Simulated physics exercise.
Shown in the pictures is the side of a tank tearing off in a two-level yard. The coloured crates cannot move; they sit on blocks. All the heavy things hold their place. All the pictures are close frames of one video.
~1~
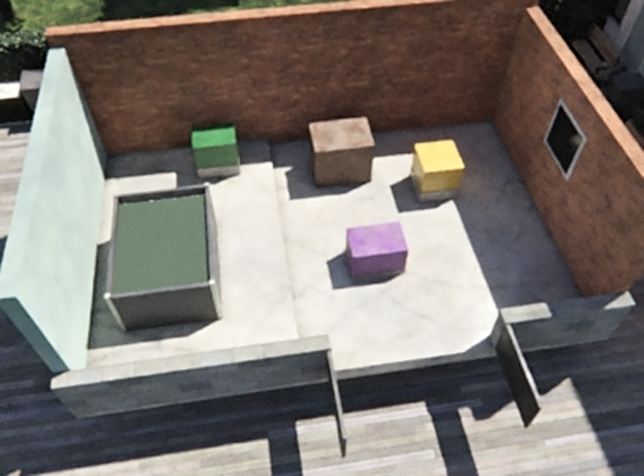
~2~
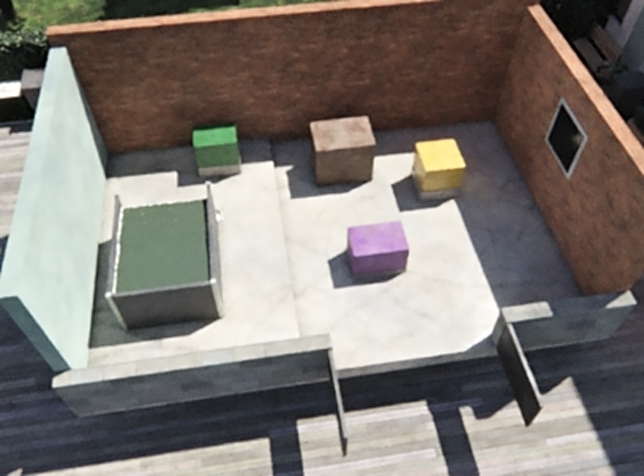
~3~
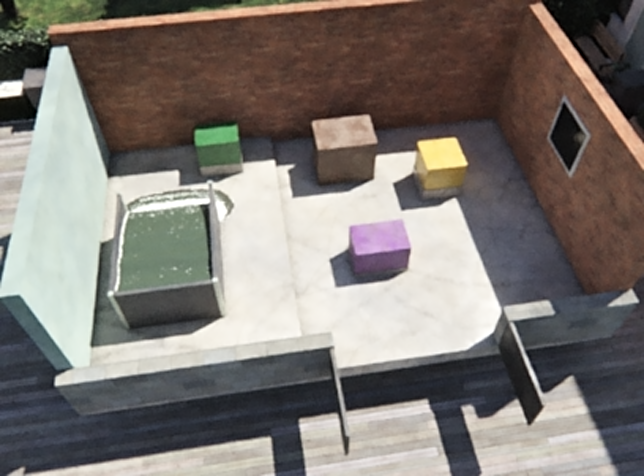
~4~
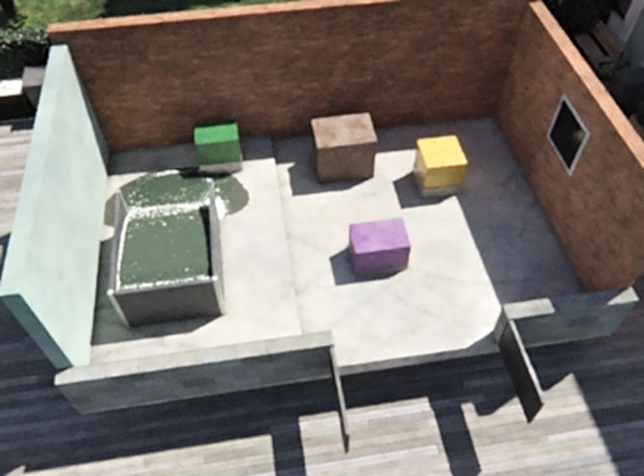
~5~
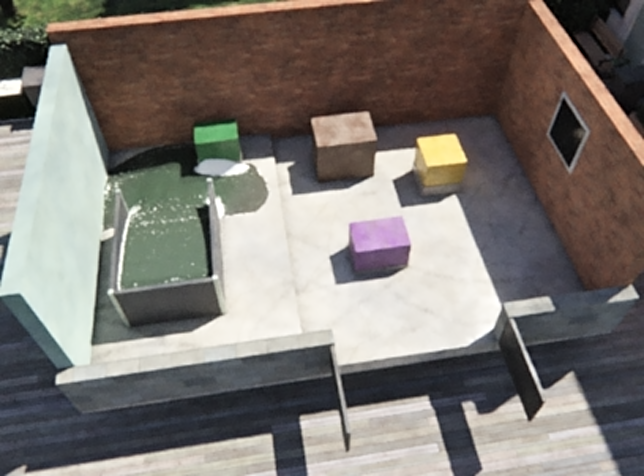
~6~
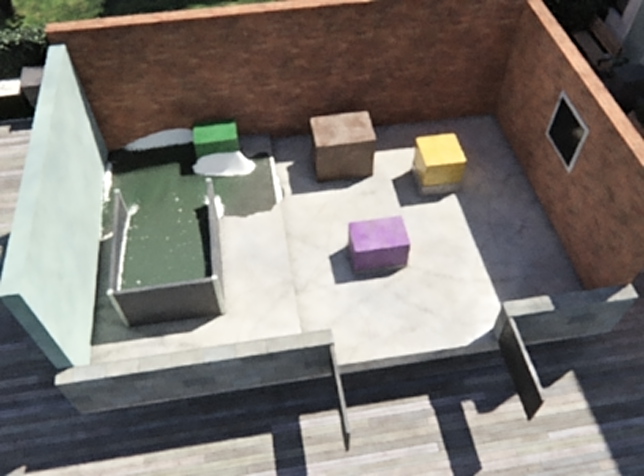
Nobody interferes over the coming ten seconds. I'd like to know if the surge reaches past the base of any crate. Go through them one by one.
One by one: I expect the green crate to be touched by the water, I expect the yellow crate to stay untouched, I expect the purple crate to be touched by the water.
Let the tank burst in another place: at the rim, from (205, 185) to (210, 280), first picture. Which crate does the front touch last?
It is the green crate.
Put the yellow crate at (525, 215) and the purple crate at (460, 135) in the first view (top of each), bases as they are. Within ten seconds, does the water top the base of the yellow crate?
I'd say the yellow crate is missed.
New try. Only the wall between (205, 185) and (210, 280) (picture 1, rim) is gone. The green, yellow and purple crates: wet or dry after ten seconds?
Result - green one is missed; yellow one is hit by the flood; purple one is hit by the flood.
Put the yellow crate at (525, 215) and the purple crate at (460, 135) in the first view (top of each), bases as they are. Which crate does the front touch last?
Yellow one.
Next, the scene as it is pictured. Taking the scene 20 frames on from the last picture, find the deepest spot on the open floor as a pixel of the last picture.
Deepest spot: Around (89, 382).
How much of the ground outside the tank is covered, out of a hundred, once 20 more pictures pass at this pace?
It should be close to 55 %.
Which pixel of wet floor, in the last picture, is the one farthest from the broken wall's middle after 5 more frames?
About (324, 137).
A moment on, water covers 20 % of the floor; the green crate water round its plinth, the yellow crate not reached, the purple crate not reached.
Next, water covers 30 % of the floor; the green crate water round its plinth, the yellow crate not reached, the purple crate not reached.
Then, water covers 55 % of the floor; the green crate water round its plinth, the yellow crate water round its plinth, the purple crate water round its plinth.
Later, water covers 85 % of the floor; the green crate water round its plinth, the yellow crate water round its plinth, the purple crate water round its plinth.
In the end, water covers 95 % of the floor; the green crate was topped, the yellow crate stayed above the water, the purple crate was topped.
